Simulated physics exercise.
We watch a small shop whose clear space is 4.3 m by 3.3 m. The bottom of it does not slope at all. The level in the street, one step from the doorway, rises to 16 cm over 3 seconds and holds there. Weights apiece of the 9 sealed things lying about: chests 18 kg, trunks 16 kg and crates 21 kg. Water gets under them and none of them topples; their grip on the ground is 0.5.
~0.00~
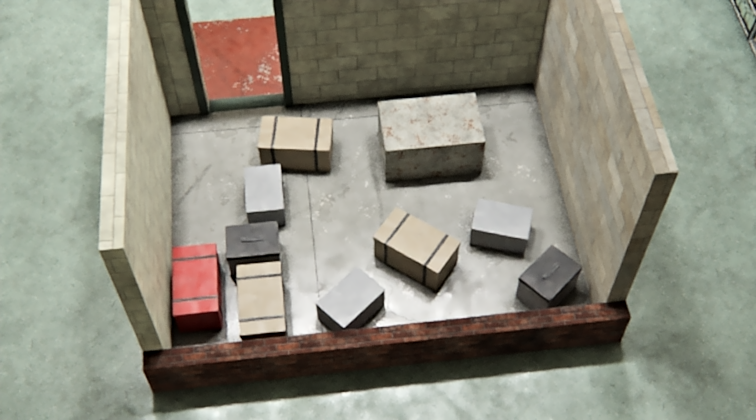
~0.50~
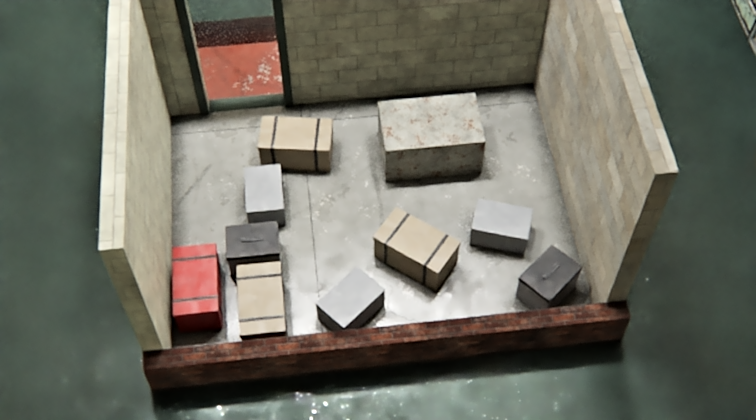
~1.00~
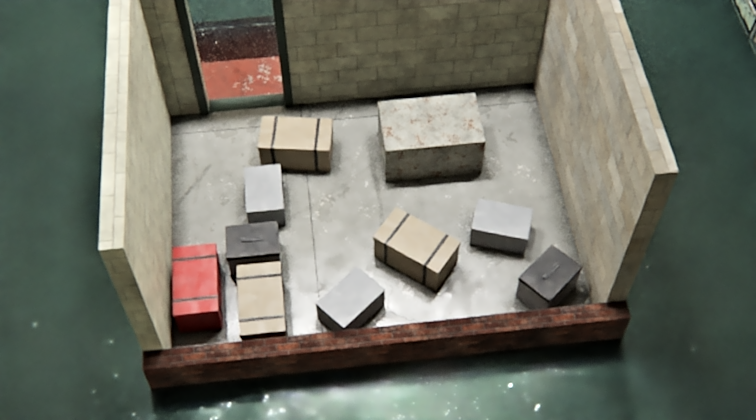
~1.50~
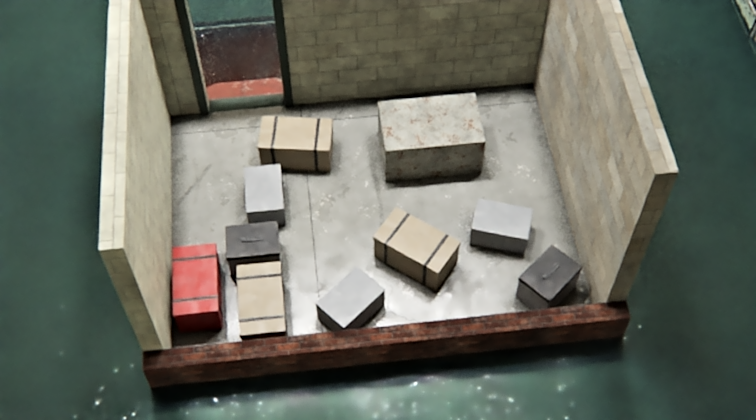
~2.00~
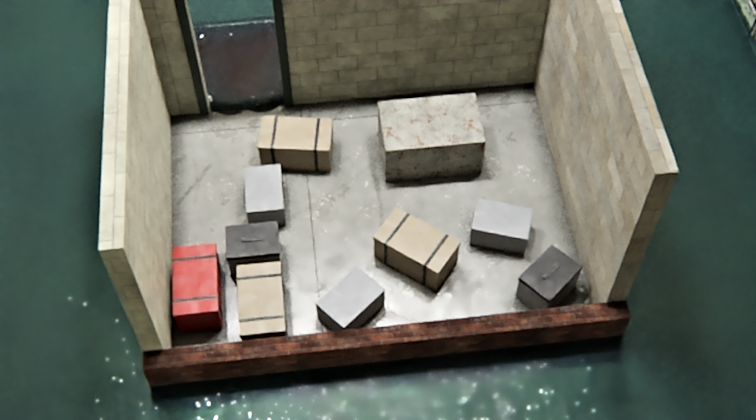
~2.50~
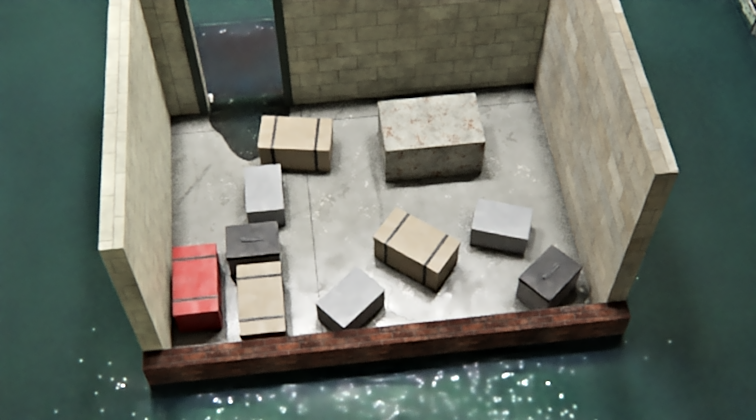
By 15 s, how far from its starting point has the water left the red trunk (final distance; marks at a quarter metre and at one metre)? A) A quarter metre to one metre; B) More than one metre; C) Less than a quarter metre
Option B: More than one metre.
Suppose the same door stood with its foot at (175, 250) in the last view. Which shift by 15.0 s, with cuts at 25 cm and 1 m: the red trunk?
As for the red trunk, it winds up a long way off.
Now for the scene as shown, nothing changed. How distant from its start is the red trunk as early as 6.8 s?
I'd guess some 50 cm by then.
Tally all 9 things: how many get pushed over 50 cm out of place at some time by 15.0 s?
The answer here is 5.
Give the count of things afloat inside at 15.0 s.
9.
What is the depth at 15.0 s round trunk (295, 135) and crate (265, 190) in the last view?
Roughly 10 and 9 cm.
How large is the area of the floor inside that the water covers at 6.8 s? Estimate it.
Some 9.0 m2 of it.
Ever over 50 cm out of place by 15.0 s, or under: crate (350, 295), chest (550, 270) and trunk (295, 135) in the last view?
Going one by one, I get above, within and above.
After 3.5 s the red trunk is near (195, 278), 0.0 m from its start, aground; 0 afloat.
After 6.8 s the red trunk is near (228, 303), 0.5 m from its start, afloat; 1 afloat.
After 11.0 s the red trunk is near (267, 273), 0.7 m from its start, afloat; 5 afloat.
After 15.0 s the red trunk is near (324, 274), 1.3 m from its start, afloat; 9 afloat.
